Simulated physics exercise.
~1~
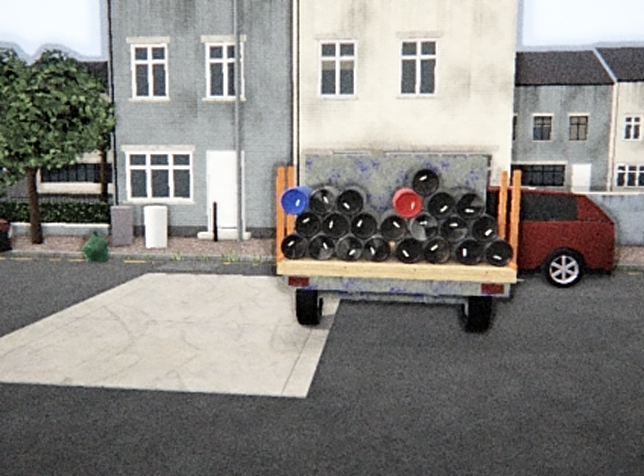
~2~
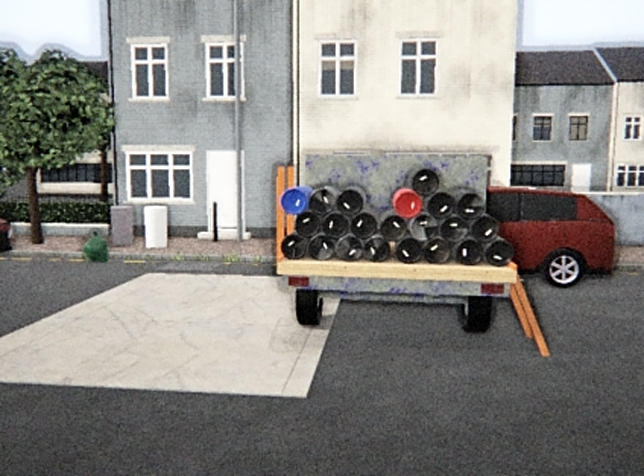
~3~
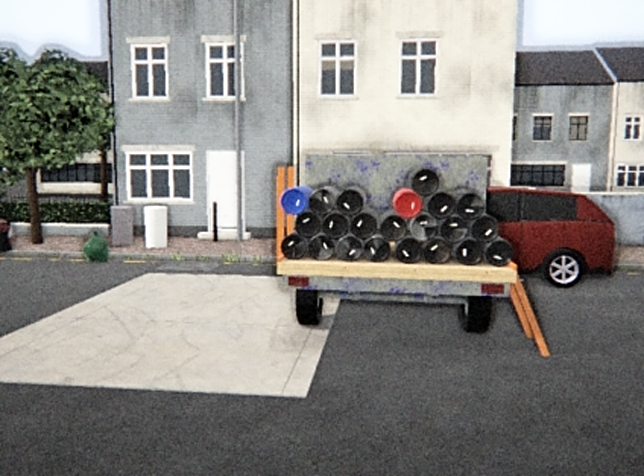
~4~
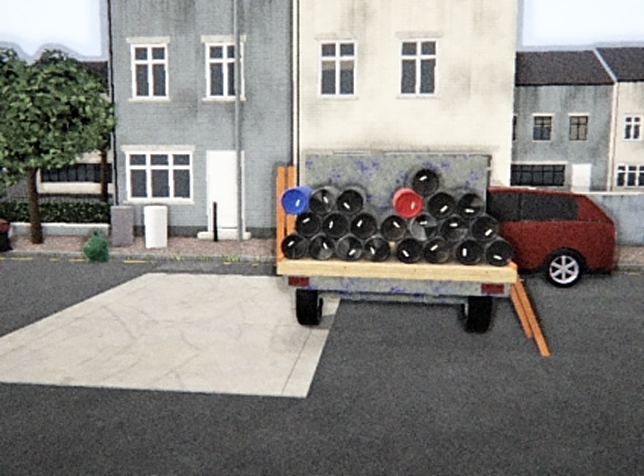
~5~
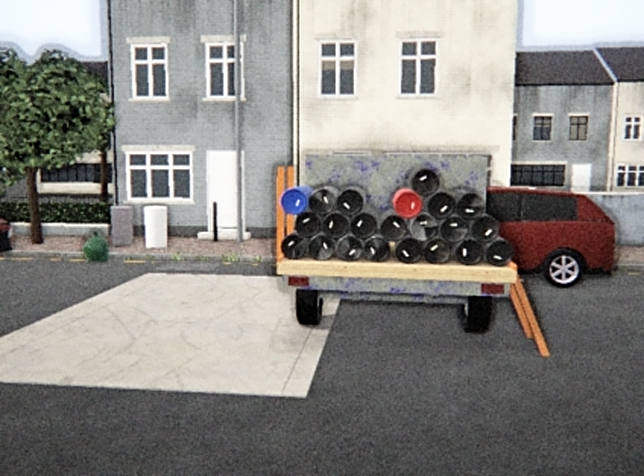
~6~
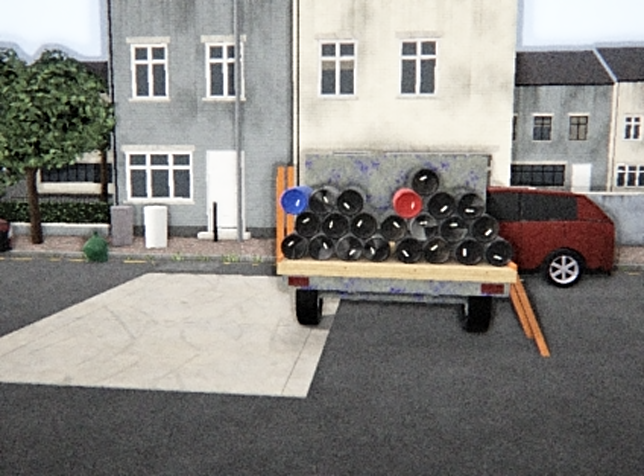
On a paved street in front of grey and cream houses, a flatbed trailer stands with its back to the viewer, piled with dark cylinders lying on their sides. A blue one sits at the upper left of the stack and a red one rests on others right of the middle. Upright orange posts hold the load at both sides, and a red car is parked behind on the right. Then the right-hand posts swing outward and hang down beside the deck. The stack stays in place without its support. At the end every cylinder is still aboard, with the red and blue ones where they began.
